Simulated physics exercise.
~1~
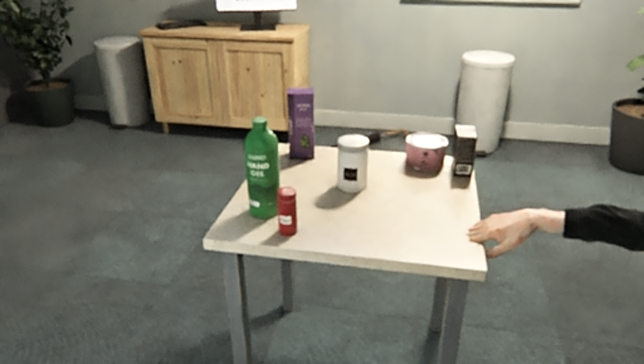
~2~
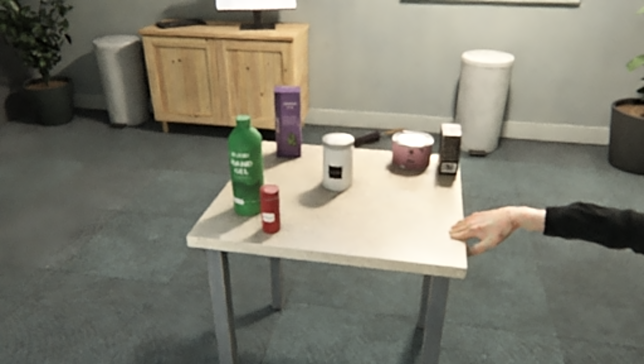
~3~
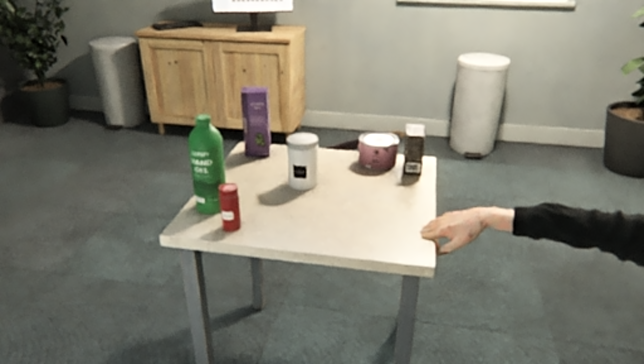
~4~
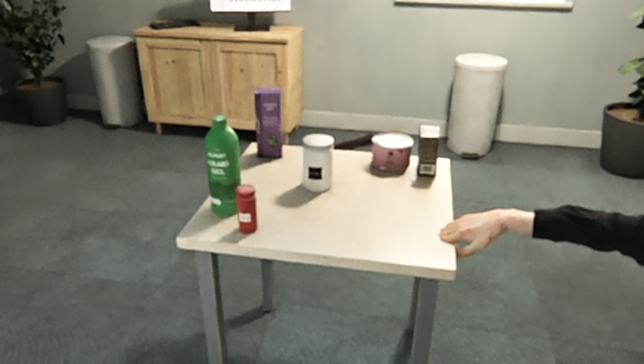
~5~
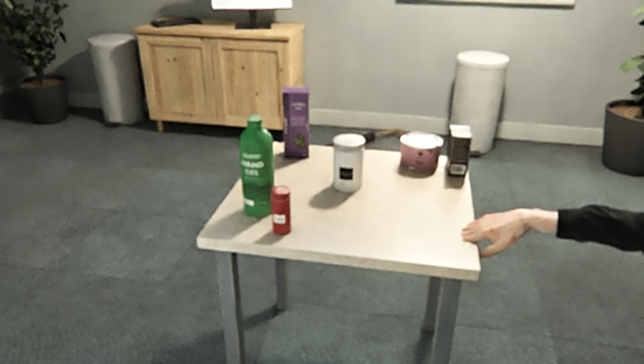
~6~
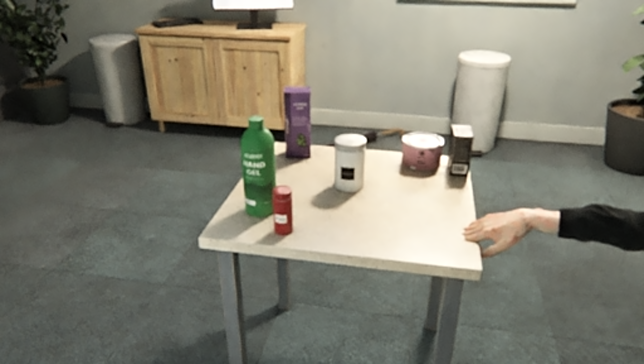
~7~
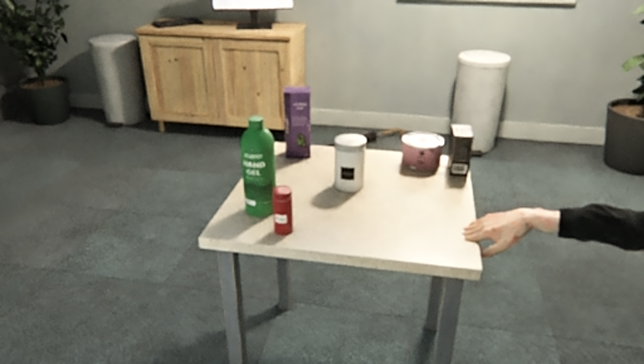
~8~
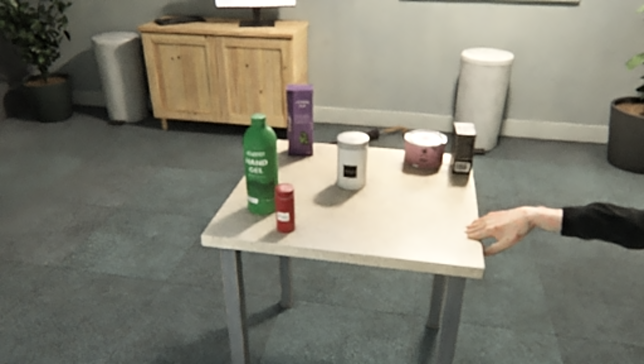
The clip shows a hand gripping the edge of a small table holding a green bottle, red shaker, white jar, purple packet, pink tub and black packet; the table slides left, then back right, and comes to rest with everything still standing in place.
